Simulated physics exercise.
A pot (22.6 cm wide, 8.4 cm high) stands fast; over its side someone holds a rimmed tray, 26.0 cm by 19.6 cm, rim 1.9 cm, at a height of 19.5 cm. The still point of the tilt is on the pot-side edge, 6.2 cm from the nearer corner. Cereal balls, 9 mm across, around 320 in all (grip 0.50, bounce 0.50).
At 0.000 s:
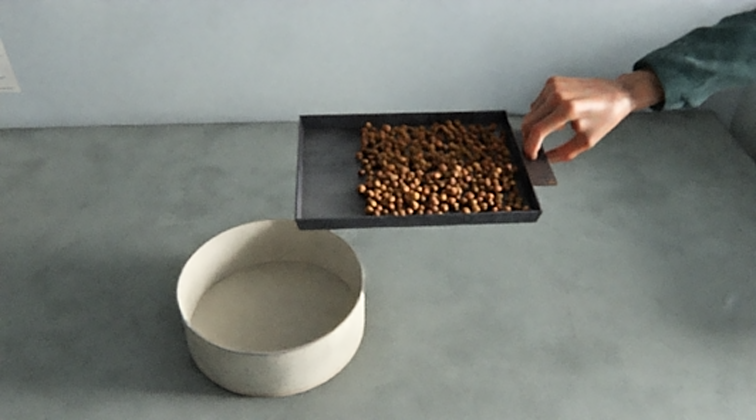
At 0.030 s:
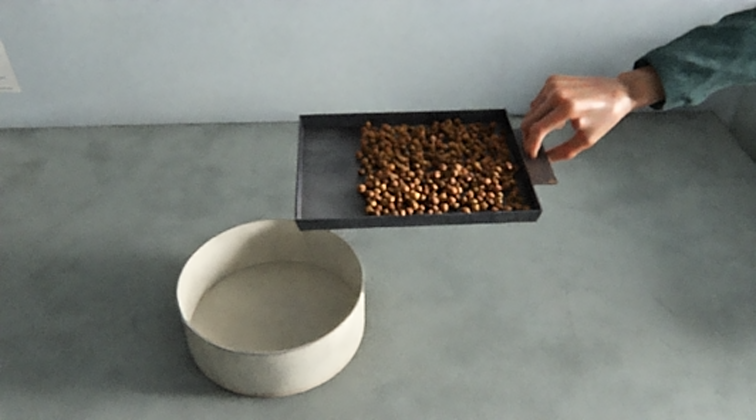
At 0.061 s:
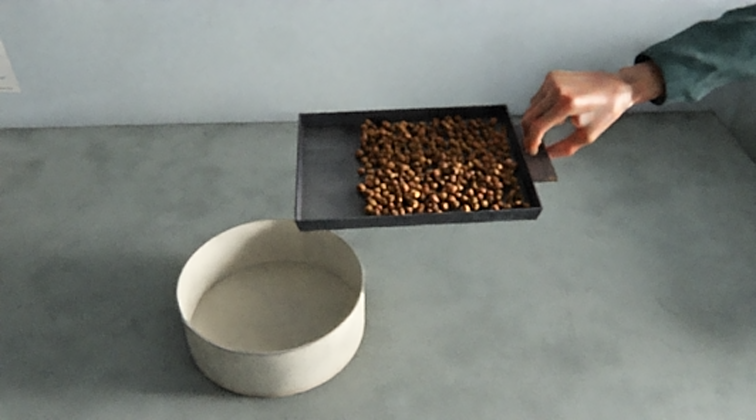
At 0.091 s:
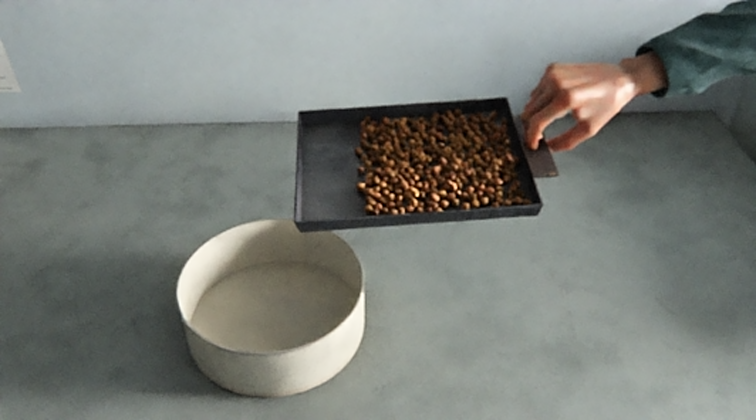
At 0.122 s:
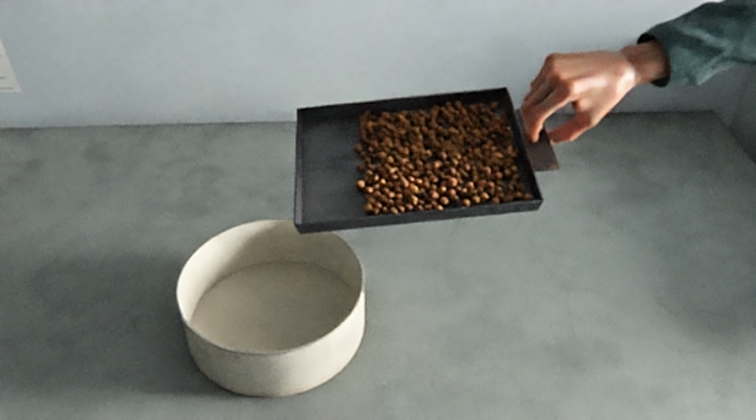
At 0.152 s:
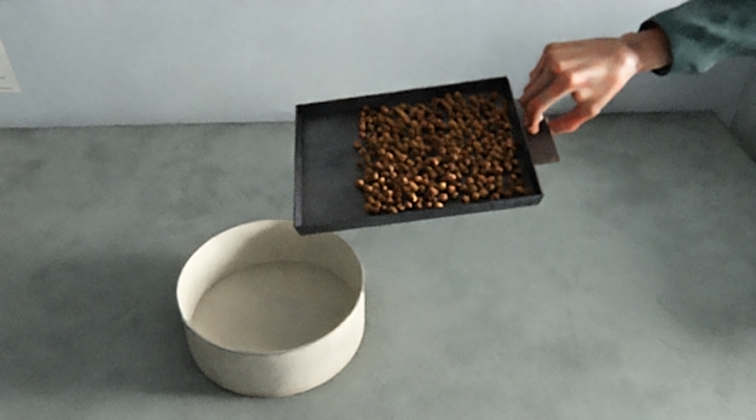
The footage shows a hand holding a dark rimmed tray of small brown balls above and beside a pale round pot on a grey surface; the tray starts level, then its right side rises slightly, slanting it leftward.
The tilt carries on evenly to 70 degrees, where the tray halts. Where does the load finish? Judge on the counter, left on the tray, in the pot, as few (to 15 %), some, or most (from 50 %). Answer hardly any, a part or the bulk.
Counter hardly any, tray a part, pot the bulk.
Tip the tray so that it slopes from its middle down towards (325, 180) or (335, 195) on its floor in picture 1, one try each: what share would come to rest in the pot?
Some 45 and 60 per cent.
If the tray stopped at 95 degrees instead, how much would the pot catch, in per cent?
In that case some 100 per cent.
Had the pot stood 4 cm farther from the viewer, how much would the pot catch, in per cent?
Then about 40 per cent.
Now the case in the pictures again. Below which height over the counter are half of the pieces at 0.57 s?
Some 26 cm.
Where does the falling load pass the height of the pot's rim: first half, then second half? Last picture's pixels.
First near (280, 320), later near (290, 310).
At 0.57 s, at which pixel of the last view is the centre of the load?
Near (354, 174).
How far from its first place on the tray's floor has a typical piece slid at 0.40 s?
About 2 cm.
Then, at 0.40 s, tilt 41 degrees; the tray holds 100 %, the pot 0 %.
After 0.57 s, tilt 61 degrees; the tray holds 100 %, the pot 0 %.
Then, at 0.85 s, tilt 70 degrees; the tray holds 65 %, the pot 25 %.
In the end, at 2.1 s, counter 5 %, tray 40 %, pot 60 %.
